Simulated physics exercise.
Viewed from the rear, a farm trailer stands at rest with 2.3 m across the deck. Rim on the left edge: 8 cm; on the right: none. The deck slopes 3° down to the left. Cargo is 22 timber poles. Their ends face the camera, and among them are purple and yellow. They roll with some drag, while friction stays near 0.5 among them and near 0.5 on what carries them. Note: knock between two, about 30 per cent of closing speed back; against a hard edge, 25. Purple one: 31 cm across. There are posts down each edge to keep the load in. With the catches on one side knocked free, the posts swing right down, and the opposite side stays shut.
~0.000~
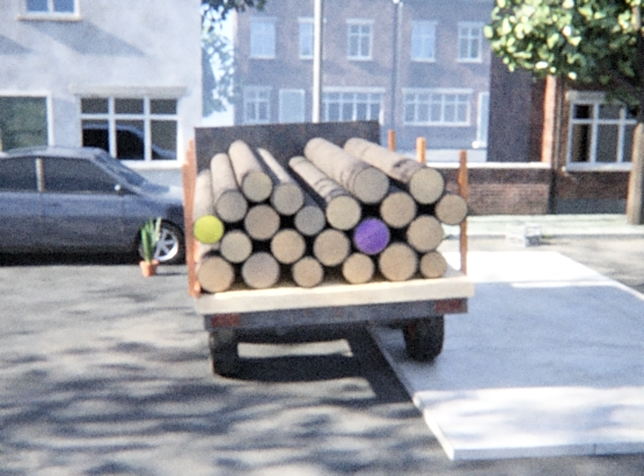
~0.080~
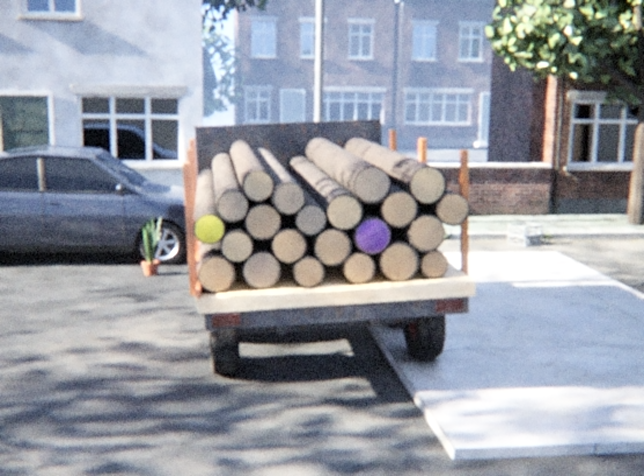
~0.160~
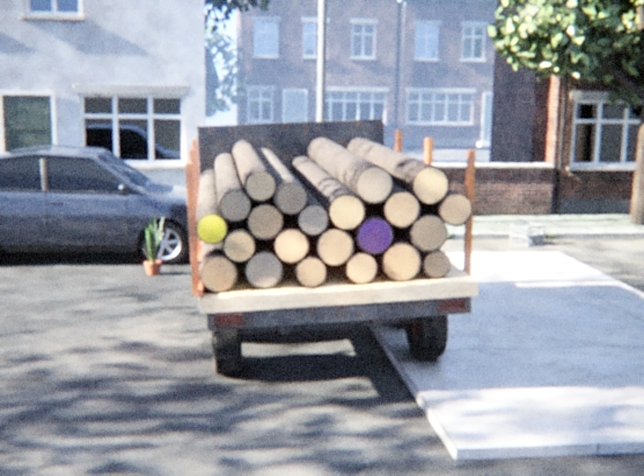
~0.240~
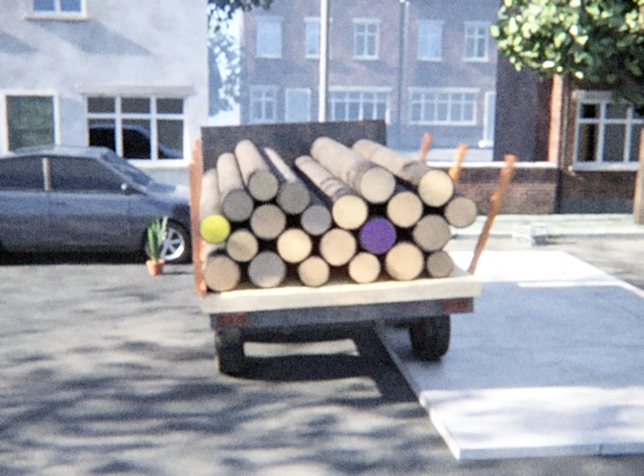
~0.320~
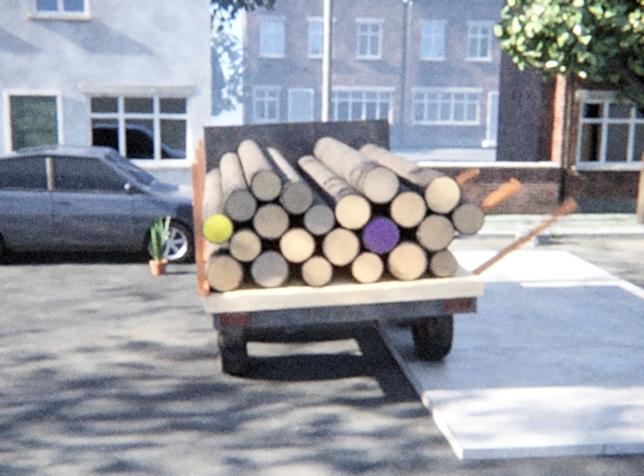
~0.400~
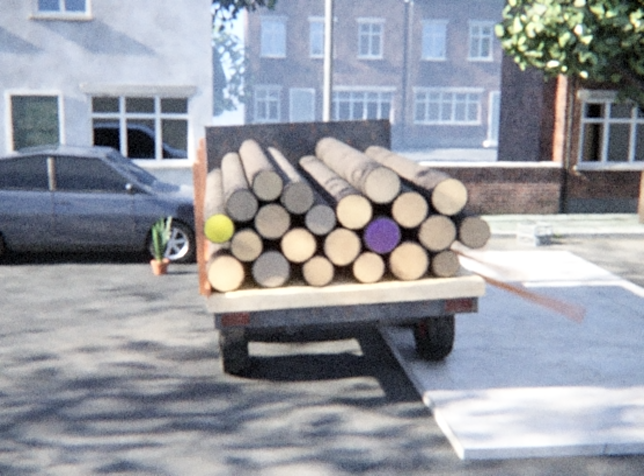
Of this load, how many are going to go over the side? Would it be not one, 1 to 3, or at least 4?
It would be at least 4.
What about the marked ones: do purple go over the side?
Purple ends on the ground.
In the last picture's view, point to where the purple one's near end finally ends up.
I'd say somewhere close to (580, 367).
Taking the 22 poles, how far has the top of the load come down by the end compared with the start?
Roughly 30 cm.
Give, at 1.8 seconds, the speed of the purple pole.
It's travelling at about 0.0 m/s.
By 1.8 s, purple is up on others, 80 cm from the right edge; yellow is up on others, 15 cm from the left edge; 4 of 22 are off.
By 3.7 s, purple is up on others, 45 cm from the right edge, rolling right; yellow is up on others, 15 cm from the left edge; 5 of 22 are off.
By 5.9 s, purple is dropping off the right side; yellow is up on others, 15 cm from the left edge; 8 of 22 are off.
Finally (7.4 s), purple is on the ground to the right; yellow is up on others, 15 cm from the left edge; 8 of 22 are off.
